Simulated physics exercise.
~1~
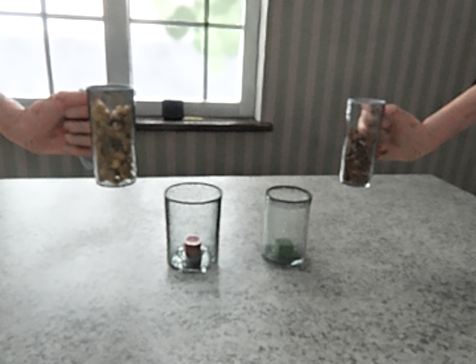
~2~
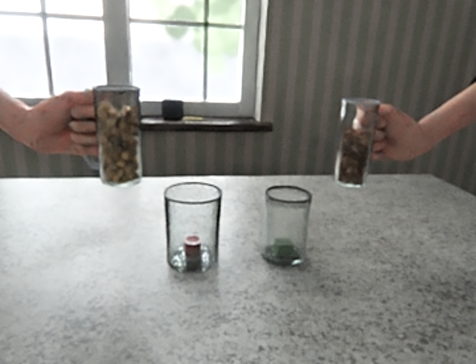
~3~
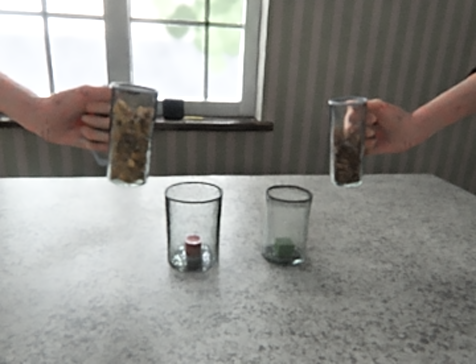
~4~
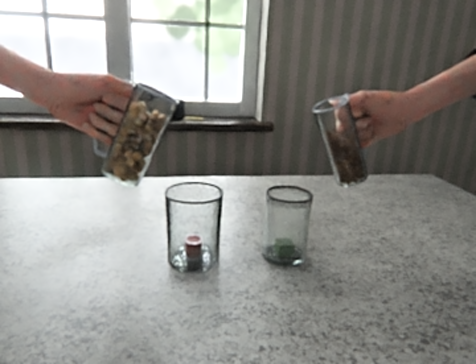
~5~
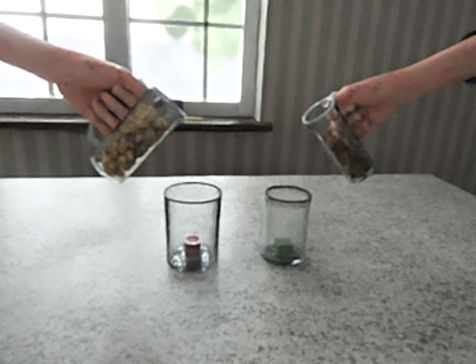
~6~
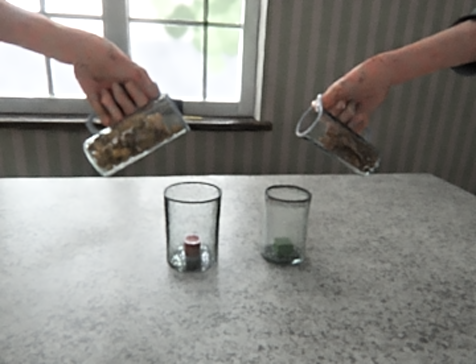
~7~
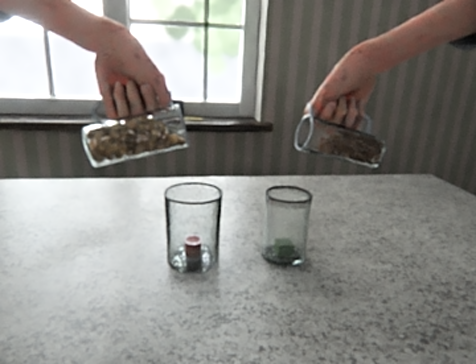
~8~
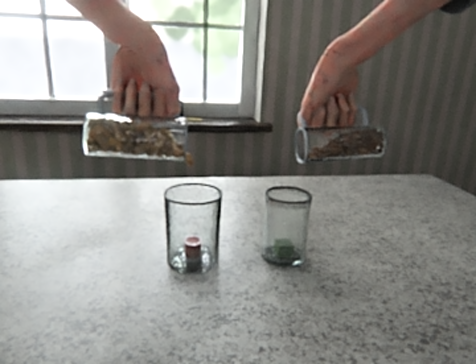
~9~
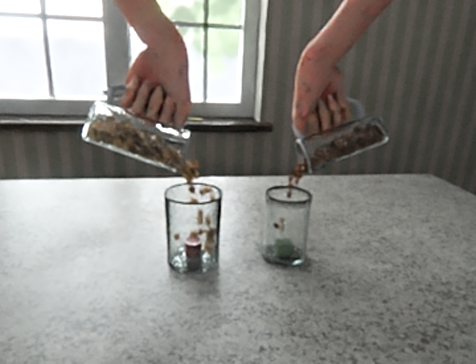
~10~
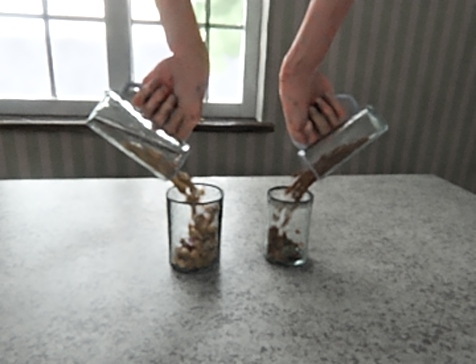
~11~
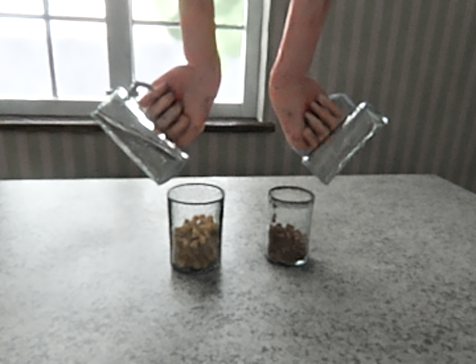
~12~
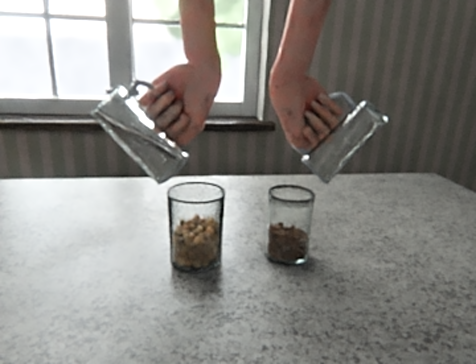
Two hands, one from each side, hold clear cups filled with small brownish pieces above a speckled grey counter, seen from the front with a bright window and striped wall behind. Below them stand two clear glasses, the left holding a small reddish object and the right a green one. The hands move slightly inward and tip the cups onto their sides. Pieces spill into both glasses, then pour faster as the cups tilt further. Finally both cups hang emptied and upended, the left glass about half full, the right about a third, with both objects covered.
